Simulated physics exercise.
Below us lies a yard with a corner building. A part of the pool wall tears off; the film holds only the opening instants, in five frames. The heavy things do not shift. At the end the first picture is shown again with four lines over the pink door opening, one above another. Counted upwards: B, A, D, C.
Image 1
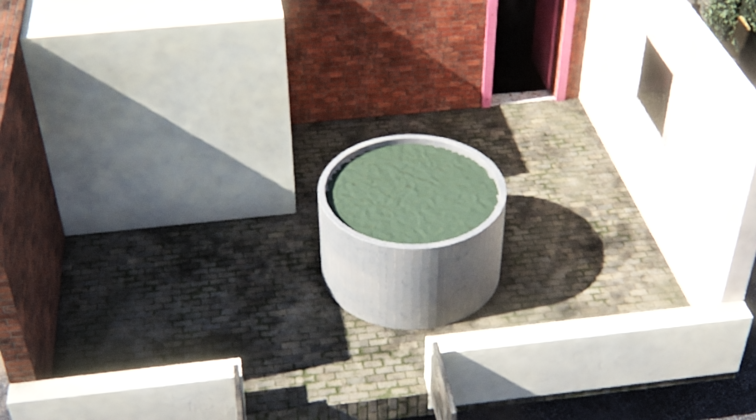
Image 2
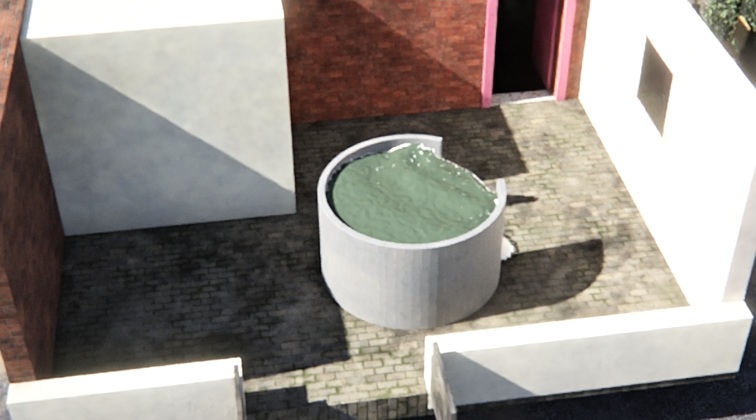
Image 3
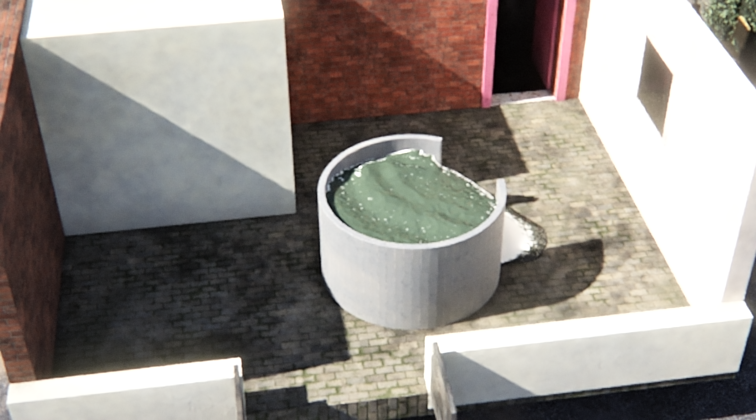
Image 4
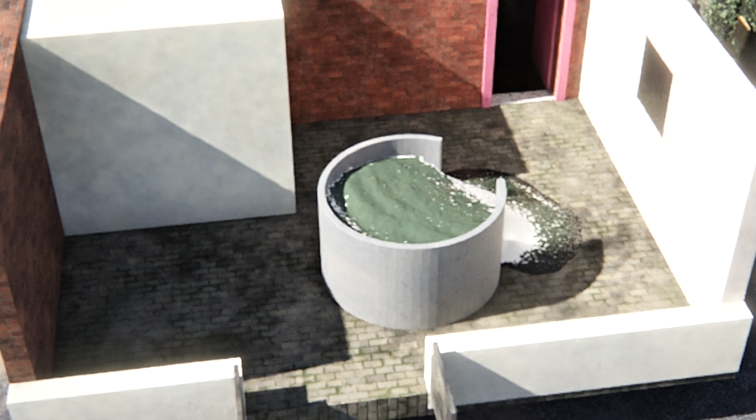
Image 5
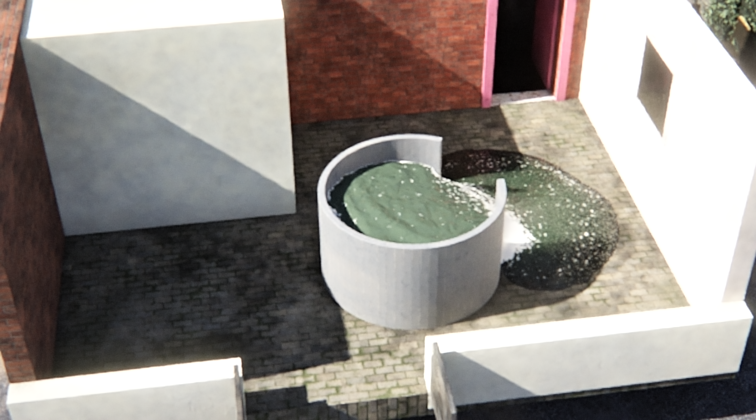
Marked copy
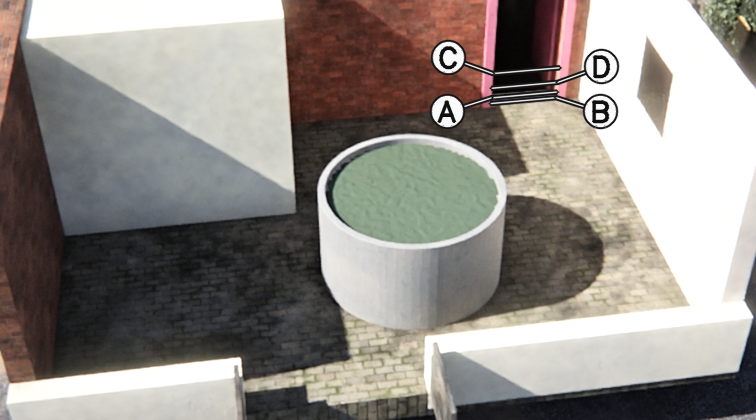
A walled brick-paved yard with a corner building is seen from above by a still camera. A round pale grey pool of green water stands in the middle, with a white block and red brick walls behind, a pink doorway at upper right, and a gap in the low white front wall. A section of the pool's back right side disappears, and foaming water pours out, spreading rightward across the paving.
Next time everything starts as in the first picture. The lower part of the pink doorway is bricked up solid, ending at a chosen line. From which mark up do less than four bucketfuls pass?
C is the one.
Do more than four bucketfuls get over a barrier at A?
Yes, that goes wrong.
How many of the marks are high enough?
One of the four.
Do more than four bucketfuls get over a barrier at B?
Yes, that goes wrong.
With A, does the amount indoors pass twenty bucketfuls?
Yes, it does.
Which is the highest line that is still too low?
D.
On the marked copy, A at (524, 94); B at (523, 100); C at (526, 70); D at (524, 85); from the bottom up B, A, D, C.
Choosing A, dozens of bucketfuls pour in.
Choosing B, dozens of bucketfuls pour in.
Choosing C, a bucket or two gets in.
Choosing D, about 11 bucketfuls get in.
